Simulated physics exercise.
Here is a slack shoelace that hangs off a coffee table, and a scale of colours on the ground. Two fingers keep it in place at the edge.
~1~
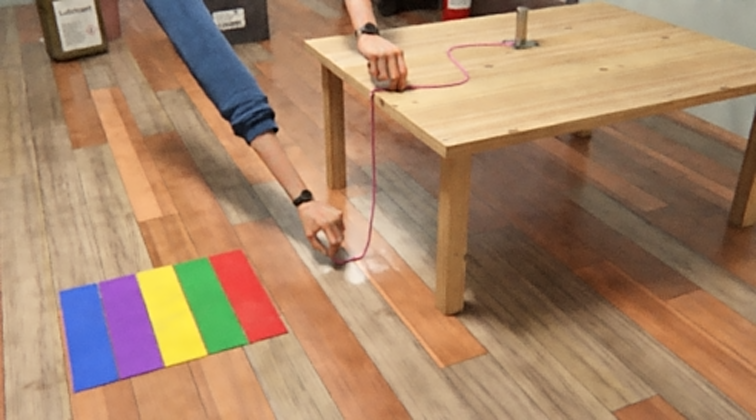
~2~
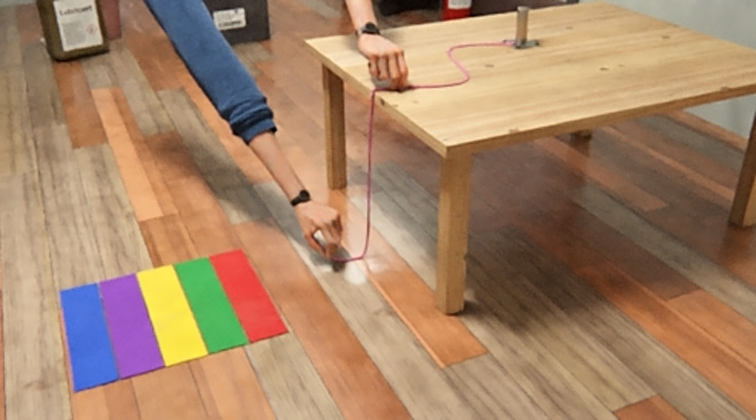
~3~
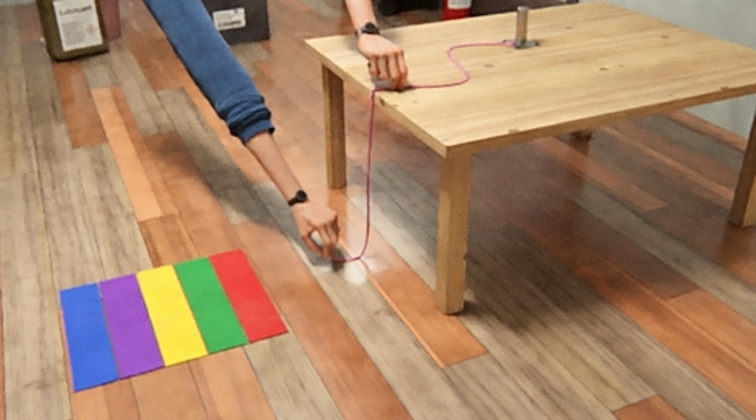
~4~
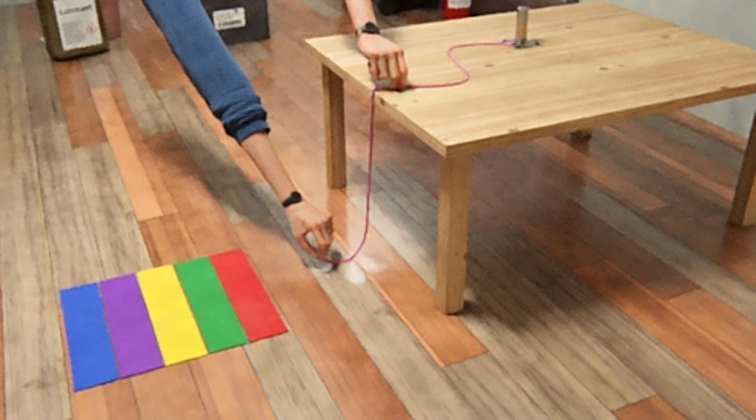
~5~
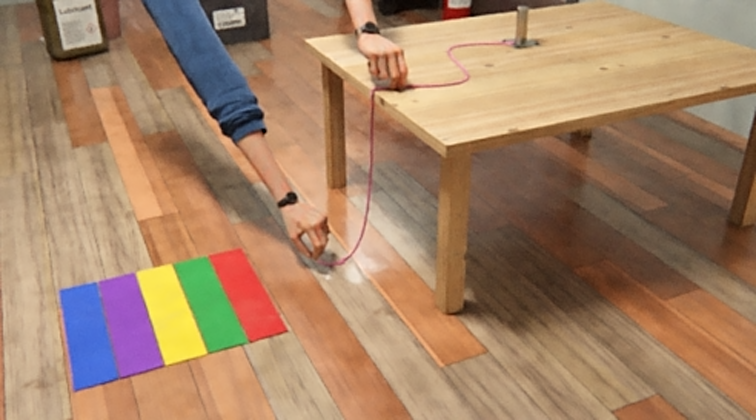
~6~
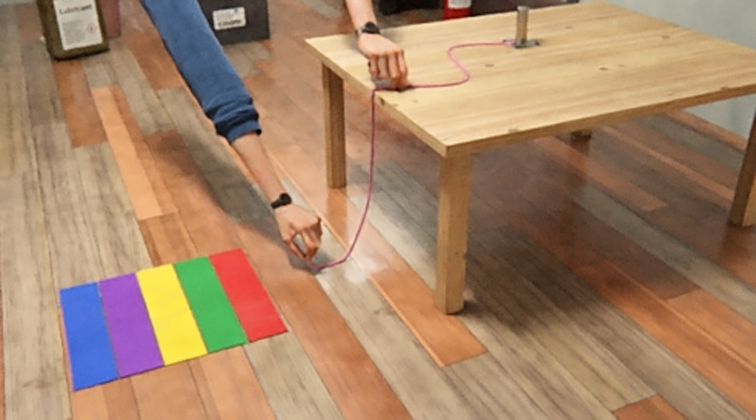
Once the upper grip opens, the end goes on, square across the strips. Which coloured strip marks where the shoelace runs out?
Purple.
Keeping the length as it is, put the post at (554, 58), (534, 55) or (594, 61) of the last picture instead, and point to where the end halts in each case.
Going by the last picture, roughly (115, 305), (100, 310) and (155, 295).
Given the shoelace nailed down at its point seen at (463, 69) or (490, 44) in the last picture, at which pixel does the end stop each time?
Per try (px, approx.): (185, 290), (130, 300).
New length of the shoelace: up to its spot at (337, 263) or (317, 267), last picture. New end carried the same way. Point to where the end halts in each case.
In turn, around (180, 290) and around (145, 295).
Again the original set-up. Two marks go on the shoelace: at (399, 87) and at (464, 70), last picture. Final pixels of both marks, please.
One ends up around (335, 119), the other around (414, 72).
Soon after, end near (198, 284); over green.
After that, end near (151, 296); over yellow.
At the stop, end near (124, 302); over purple. It halts on the purple strip.
